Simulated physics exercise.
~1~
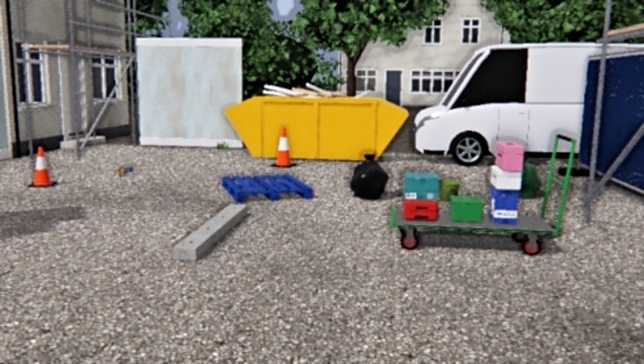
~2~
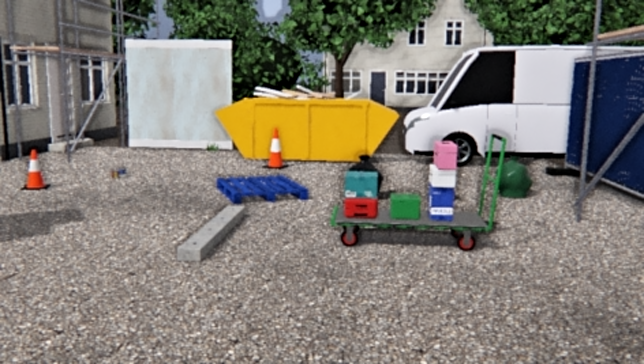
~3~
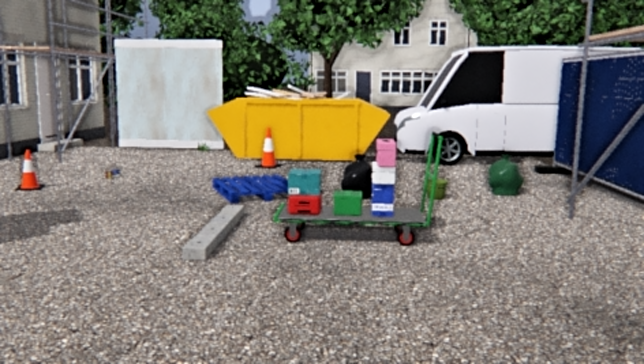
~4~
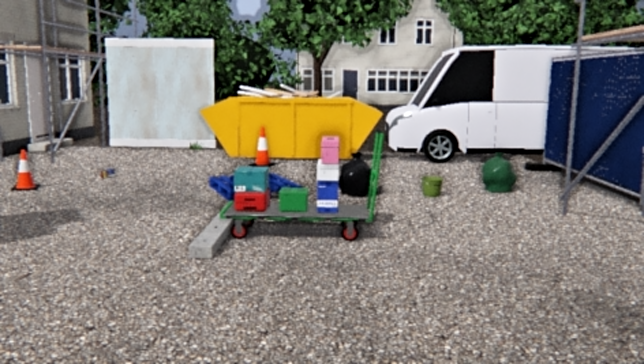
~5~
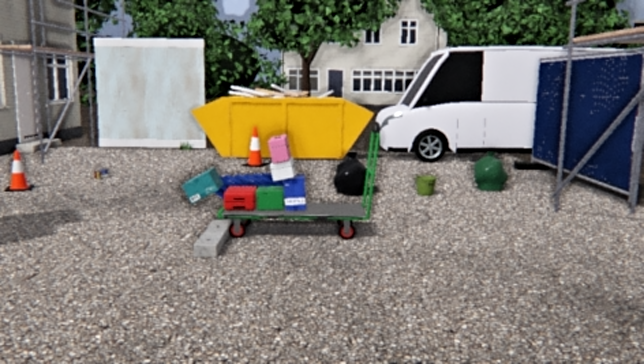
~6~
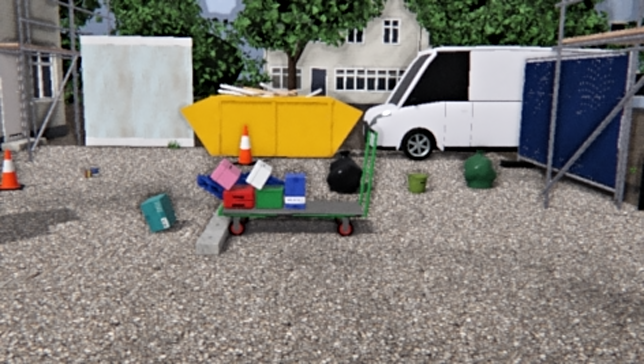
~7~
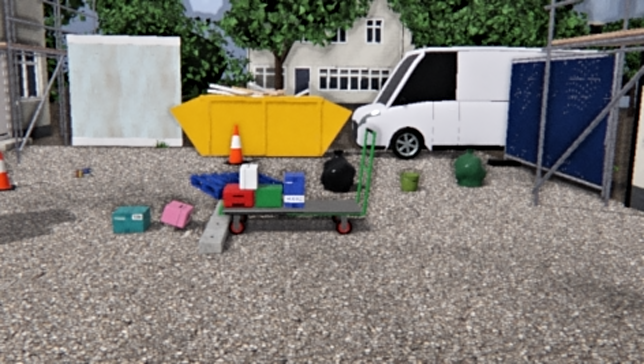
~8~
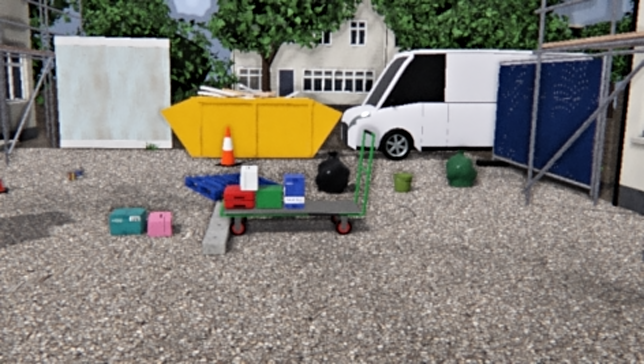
A green flat cart loaded with coloured boxes rolls left across a gravel yard, seen from the front by a slowly drifting camera, with a yellow skip, a white van and traffic cones behind. A red case and teal box ride at the left, a green tote in the middle, and a pink box above white and blue ones at the right. The cart stops abruptly at a pale kerb. The teal and pink boxes tumble off the left end onto the gravel, while the white box tips over but stays aboard with the red, green and blue ones.
